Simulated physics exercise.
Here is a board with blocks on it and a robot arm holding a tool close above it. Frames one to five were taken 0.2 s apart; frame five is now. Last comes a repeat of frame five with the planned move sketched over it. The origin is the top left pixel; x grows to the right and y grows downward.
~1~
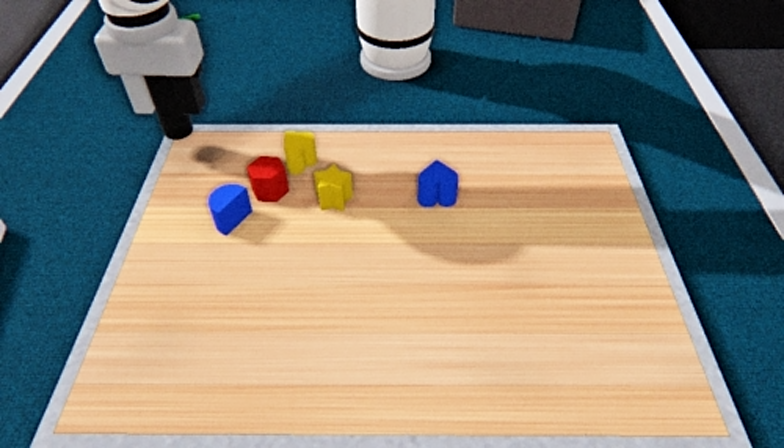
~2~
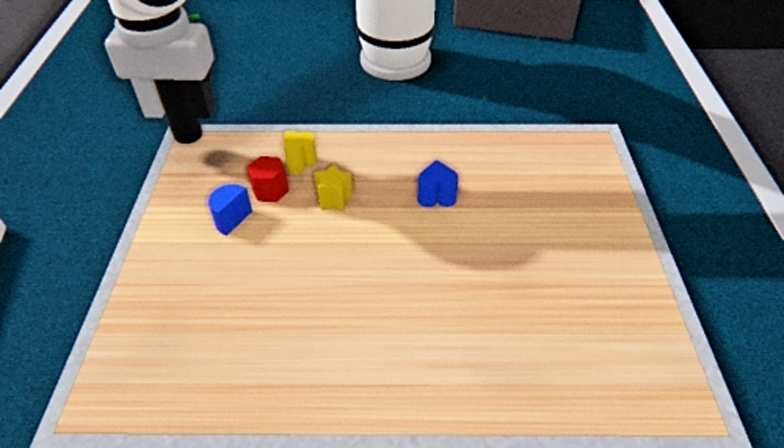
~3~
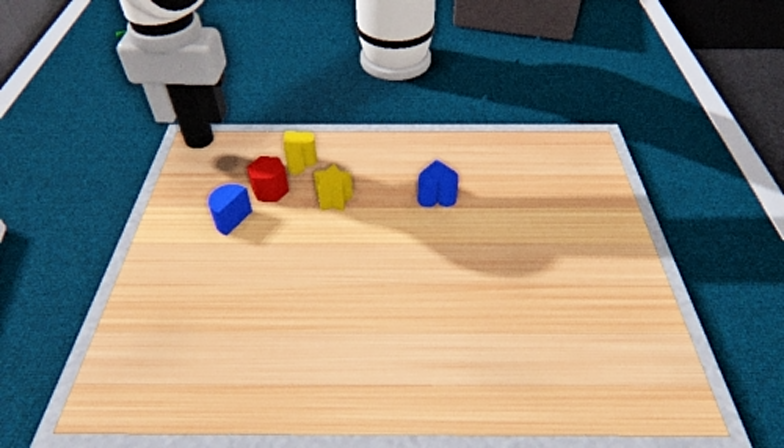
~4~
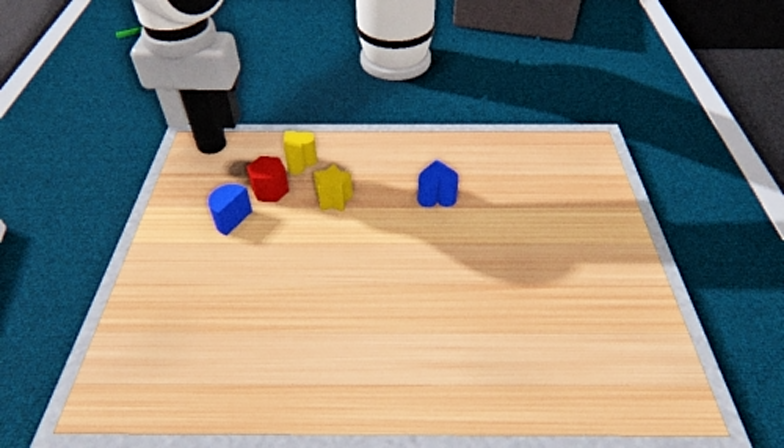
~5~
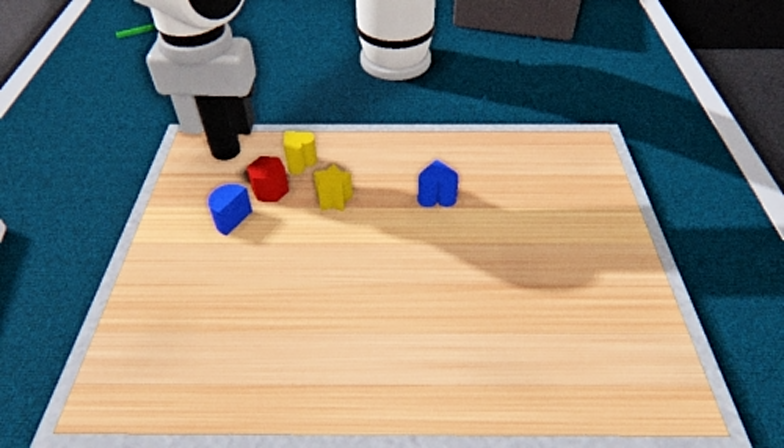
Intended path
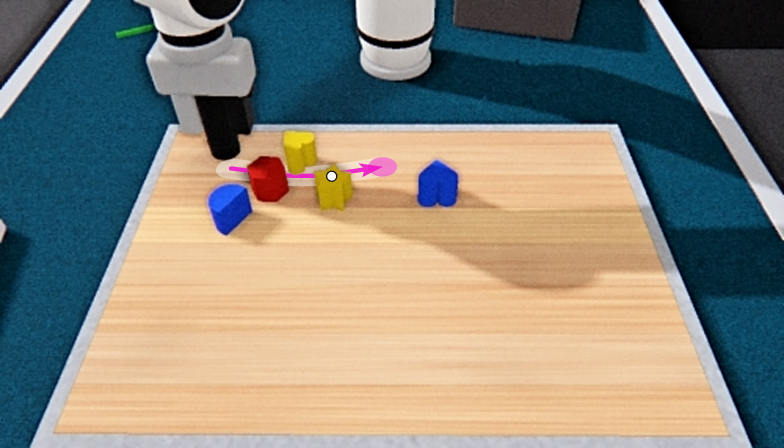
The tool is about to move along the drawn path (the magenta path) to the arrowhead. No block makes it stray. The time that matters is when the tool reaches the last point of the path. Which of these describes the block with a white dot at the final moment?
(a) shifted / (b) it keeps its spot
Choice b: It keeps its spot.
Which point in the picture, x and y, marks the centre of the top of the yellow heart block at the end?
Located at (329, 133).
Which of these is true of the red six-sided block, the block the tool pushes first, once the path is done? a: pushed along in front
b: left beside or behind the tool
b
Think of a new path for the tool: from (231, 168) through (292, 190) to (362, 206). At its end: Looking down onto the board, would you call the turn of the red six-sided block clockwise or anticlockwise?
Viewed from overhead, the red six-sided block winds up turned clockwise.
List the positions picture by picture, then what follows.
The first frame shows lower end of the tool (179, 132), tops of blocks, red six-sided block (266, 166), yellow heart block (297, 140), yellow star (332, 176).
The second frame shows tool (189, 136), blocks as before.
The third frame shows tool (200, 141), blocks as before.
The fourth frame shows tool (212, 146), blocks as before.
The fifth frame shows tool (226, 152), red six-sided block (266, 166), yellow heart block (297, 140), yellow star (332, 176).
The drawn path runs from (231, 168) by way of (306, 176) to (383, 167); the dot is on the yellow star.
The first path, step by step. One third of the way, tool (277, 158); red six-sided block (277, 172), turned 45° clockwise; yellow heart block (301, 139), turned 15° anticlockwise.
Two thirds of the way, tool (330, 158); red six-sided block (280, 173), turned 60° clockwise; yellow heart block (327, 133), turned 100° anticlockwise.
At the end, tool (382, 150); red six-sided block (280, 173), turned 60° clockwise; yellow heart block (329, 133), turned 110° anticlockwise; yellow star not moved.
